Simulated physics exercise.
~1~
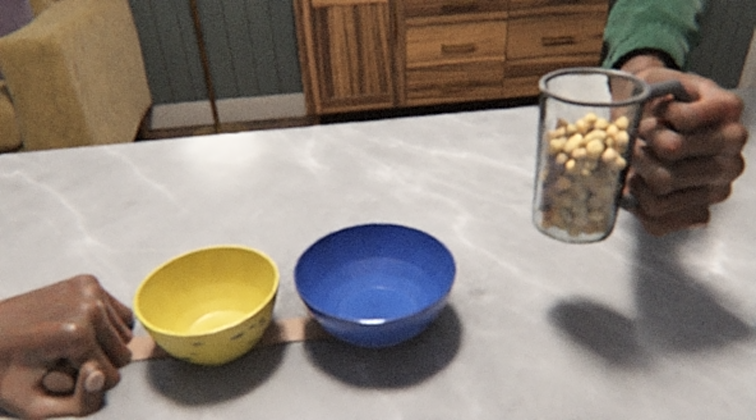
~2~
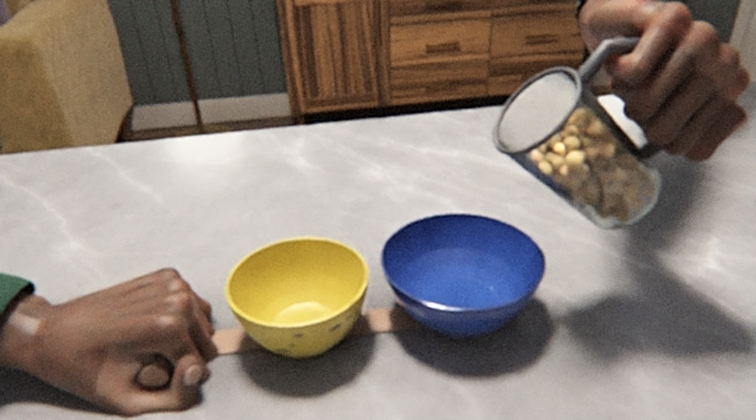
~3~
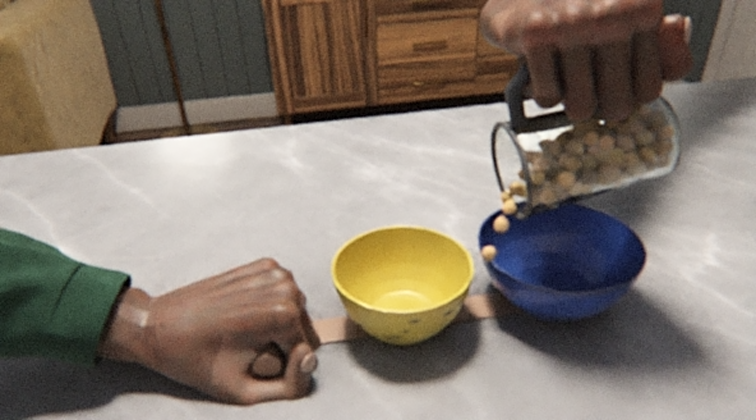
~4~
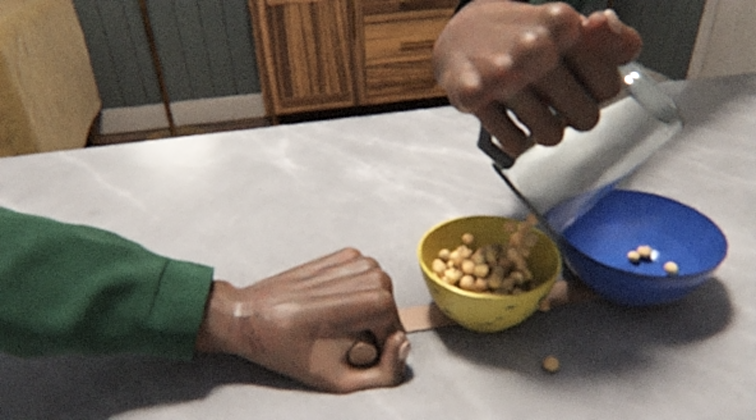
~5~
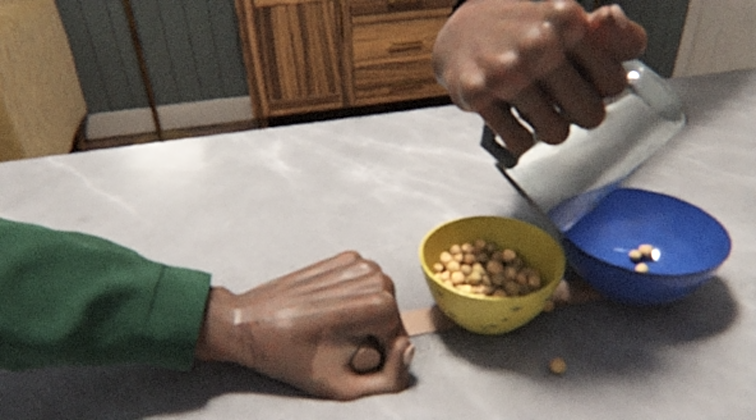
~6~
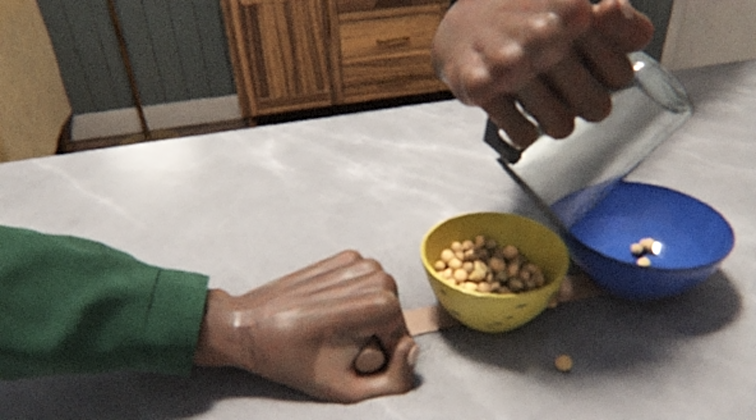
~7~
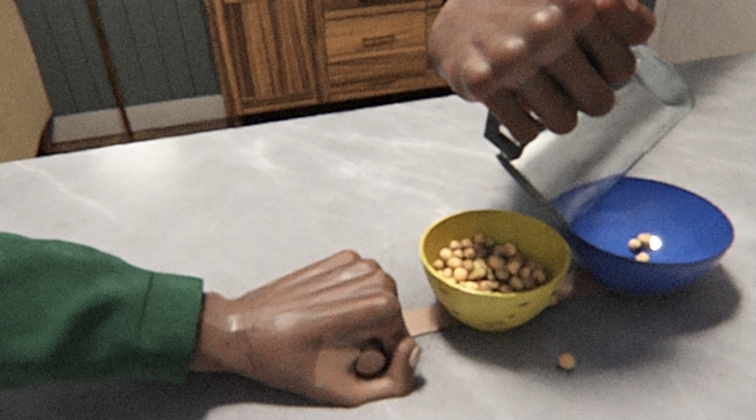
A hand tips a cup of chickpeas over sliding bowls, mostly filling the yellow one.
